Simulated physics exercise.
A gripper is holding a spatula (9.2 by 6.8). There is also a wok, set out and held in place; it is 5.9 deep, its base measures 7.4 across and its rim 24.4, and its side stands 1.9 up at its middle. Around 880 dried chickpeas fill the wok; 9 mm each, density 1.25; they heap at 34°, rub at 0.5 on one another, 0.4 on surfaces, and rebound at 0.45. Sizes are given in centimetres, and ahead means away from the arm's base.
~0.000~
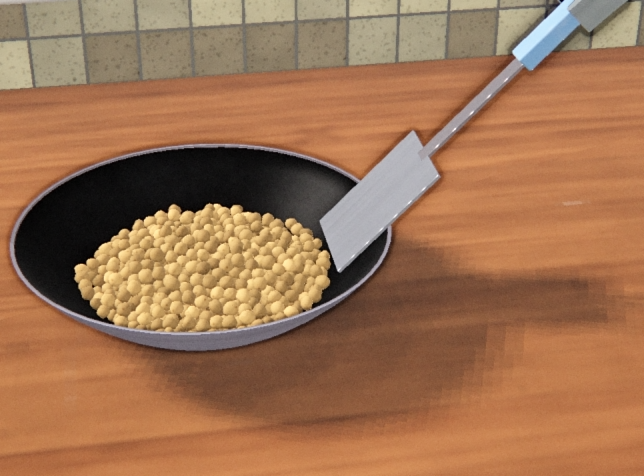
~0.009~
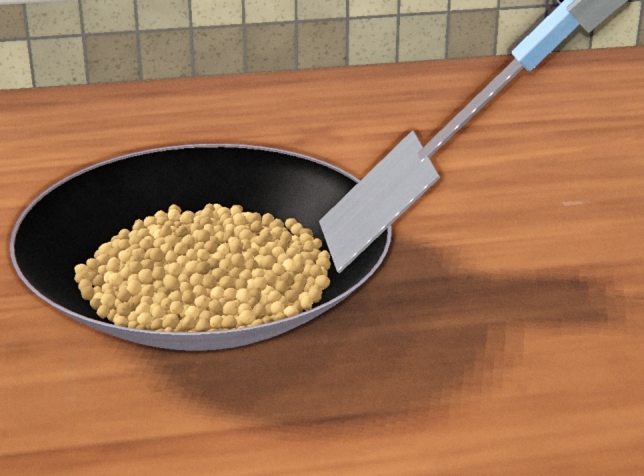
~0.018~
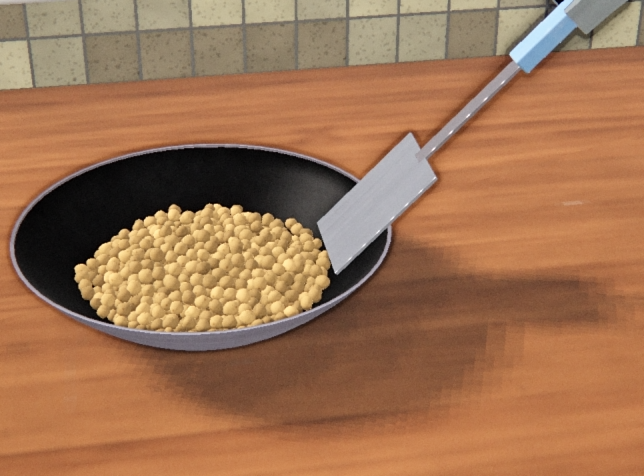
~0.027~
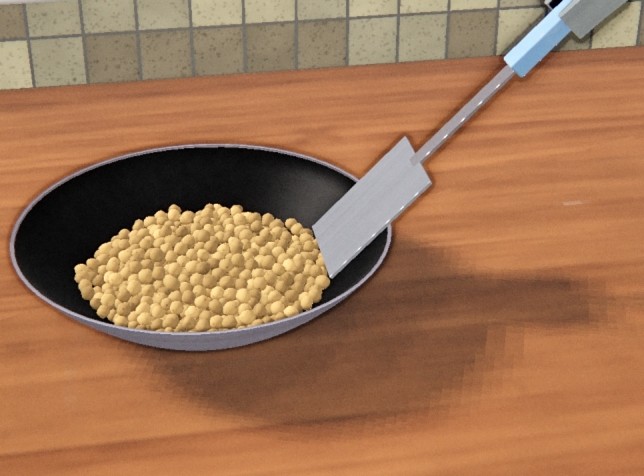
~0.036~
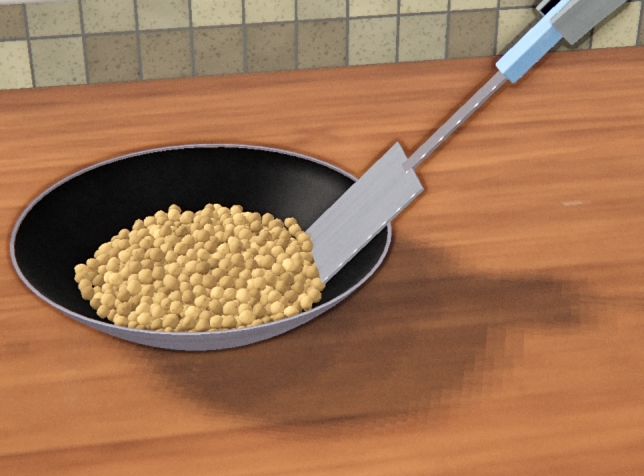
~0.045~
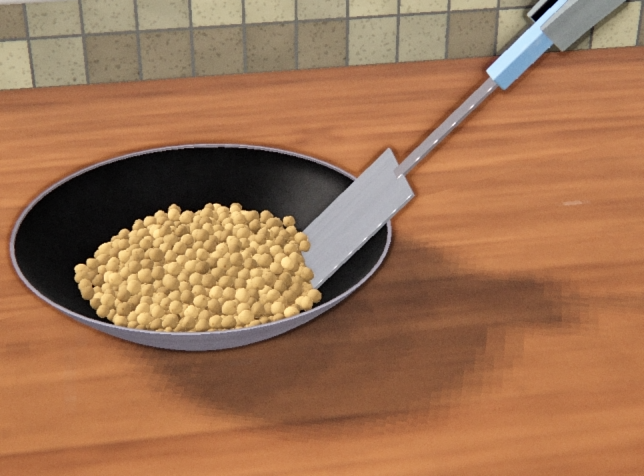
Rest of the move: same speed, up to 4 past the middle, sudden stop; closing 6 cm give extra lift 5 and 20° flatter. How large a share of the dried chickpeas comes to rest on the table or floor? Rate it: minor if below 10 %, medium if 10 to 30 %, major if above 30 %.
Rating: Minor.
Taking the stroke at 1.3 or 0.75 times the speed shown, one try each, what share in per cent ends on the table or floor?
Roughly 10 % and roughly 0 %.
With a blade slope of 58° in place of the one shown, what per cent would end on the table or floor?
Near 0 %.
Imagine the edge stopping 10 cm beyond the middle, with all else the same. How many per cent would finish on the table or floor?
Then roughly 30 percent would finish on the table or floor.
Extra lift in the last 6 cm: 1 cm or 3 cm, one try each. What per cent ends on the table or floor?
Some 0 and 0 per cent.
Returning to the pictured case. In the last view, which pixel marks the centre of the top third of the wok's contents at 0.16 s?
It is centred at roughly (154, 251).
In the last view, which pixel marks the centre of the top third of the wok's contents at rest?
It is centred near (98, 260).
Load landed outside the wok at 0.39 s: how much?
0 per cent.
After 0.10 s, sloping 45°, highest piece 5 above the table; 880 in the wok.
After 0.16 s, sloping 36°, highest piece 6 above the table; 880 in the wok.
After 0.39 s, sloping 25°, highest piece 7 above the table; 859 in the wok, 10 on the table or floor, 11 on the blade or in flight.
After 1.44 s, sloping 25°, highest piece 6 above the table; 856 in the wok, 24 on the table or floor.
In the end, 856 in the wok, 24 on the table or floor. That is 3 % on the table or floor.
